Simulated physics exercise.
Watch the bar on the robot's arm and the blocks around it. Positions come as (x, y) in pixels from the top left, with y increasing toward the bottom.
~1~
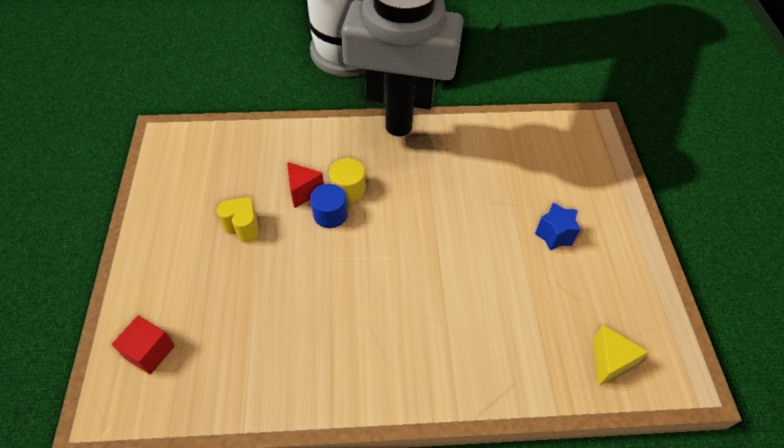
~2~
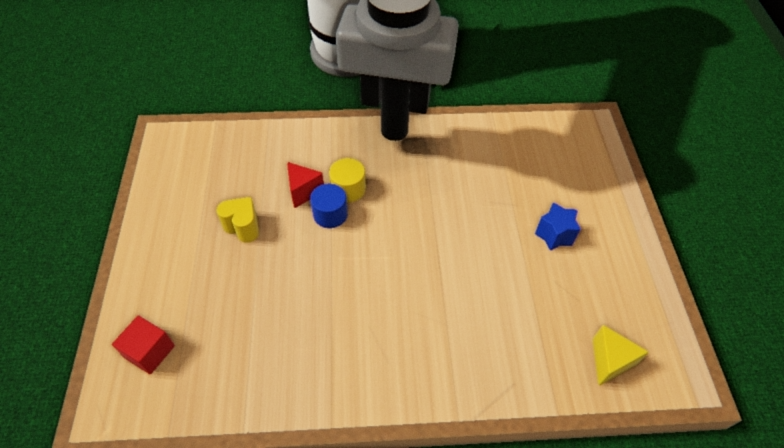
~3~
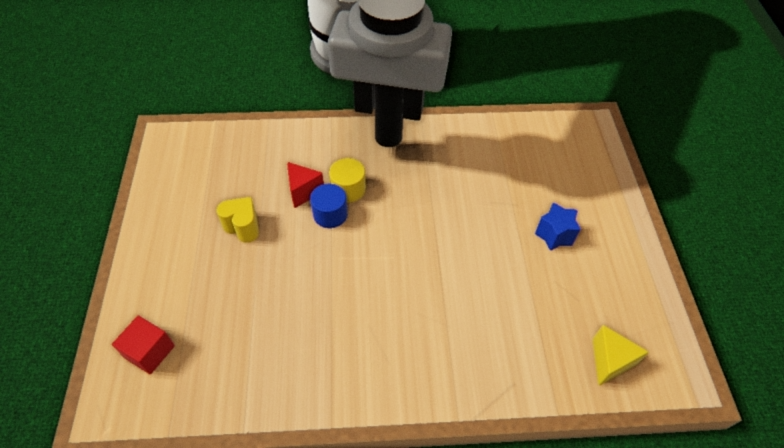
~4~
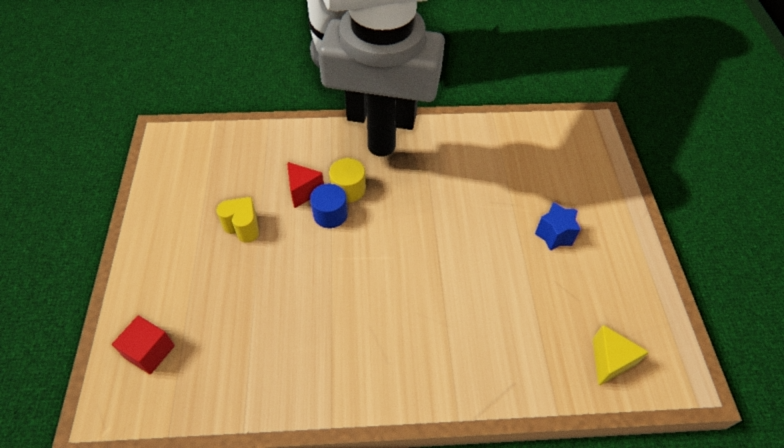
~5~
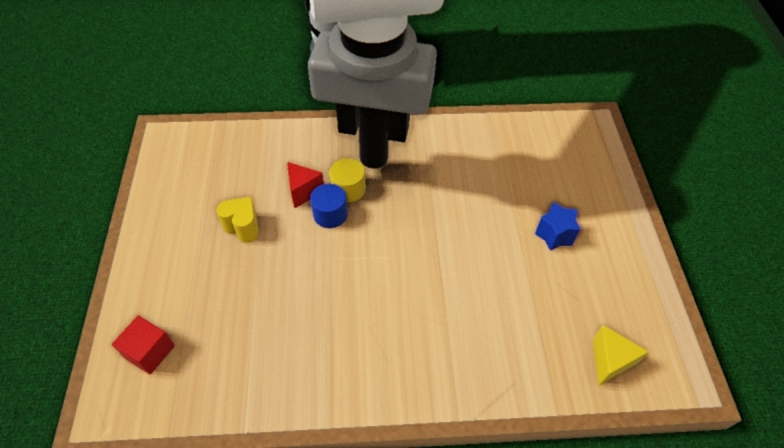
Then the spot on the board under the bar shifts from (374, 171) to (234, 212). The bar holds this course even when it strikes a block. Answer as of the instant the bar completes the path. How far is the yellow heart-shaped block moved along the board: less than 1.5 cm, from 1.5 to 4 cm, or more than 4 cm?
1.5-4 cm.
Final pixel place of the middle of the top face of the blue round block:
That would be at about pixel (313, 228).
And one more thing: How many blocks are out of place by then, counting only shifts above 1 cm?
Three or more blocks.
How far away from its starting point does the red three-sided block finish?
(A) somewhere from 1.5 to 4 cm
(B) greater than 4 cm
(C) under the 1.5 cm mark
B.
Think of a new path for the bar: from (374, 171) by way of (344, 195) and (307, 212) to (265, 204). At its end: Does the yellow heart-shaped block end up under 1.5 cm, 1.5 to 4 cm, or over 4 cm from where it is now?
It ends 1.5 to 4 cm away.
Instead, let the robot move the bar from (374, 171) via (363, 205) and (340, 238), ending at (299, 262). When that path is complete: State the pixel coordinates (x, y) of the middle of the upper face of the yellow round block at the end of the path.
It will likely be found at (328, 186).
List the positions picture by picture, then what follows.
The first picture shows bar's lower end (399, 127); yellow heart-shaped block (237, 210); red three-sided block (301, 175); blue round block (328, 197); yellow round block (347, 171).
The second picture shows bar (395, 131); blocks still.
The third picture shows bar (389, 138); blocks still.
The fourth picture shows bar (382, 146); blocks still.
The fifth picture shows bar (374, 158); yellow heart-shaped block (237, 210); red three-sided block (301, 175); blue round block (328, 197); yellow round block (347, 171).
The first path, step by step. One third of the way, bar (327, 172); red three-sided block (283, 181), turned 70° clockwise; blue round block (314, 221); yellow round block (312, 191).
Two thirds of the way, bar (278, 186); yellow heart-shaped block (234, 213); red three-sided block (251, 189), turned 45° clockwise; blue round block (313, 228); yellow round block (289, 205).
At the end, bar (229, 199); yellow heart-shaped block (225, 223), turned 15° anticlockwise; red three-sided block (200, 203), turned 35° clockwise; blue round block (313, 228); yellow round block (289, 205).
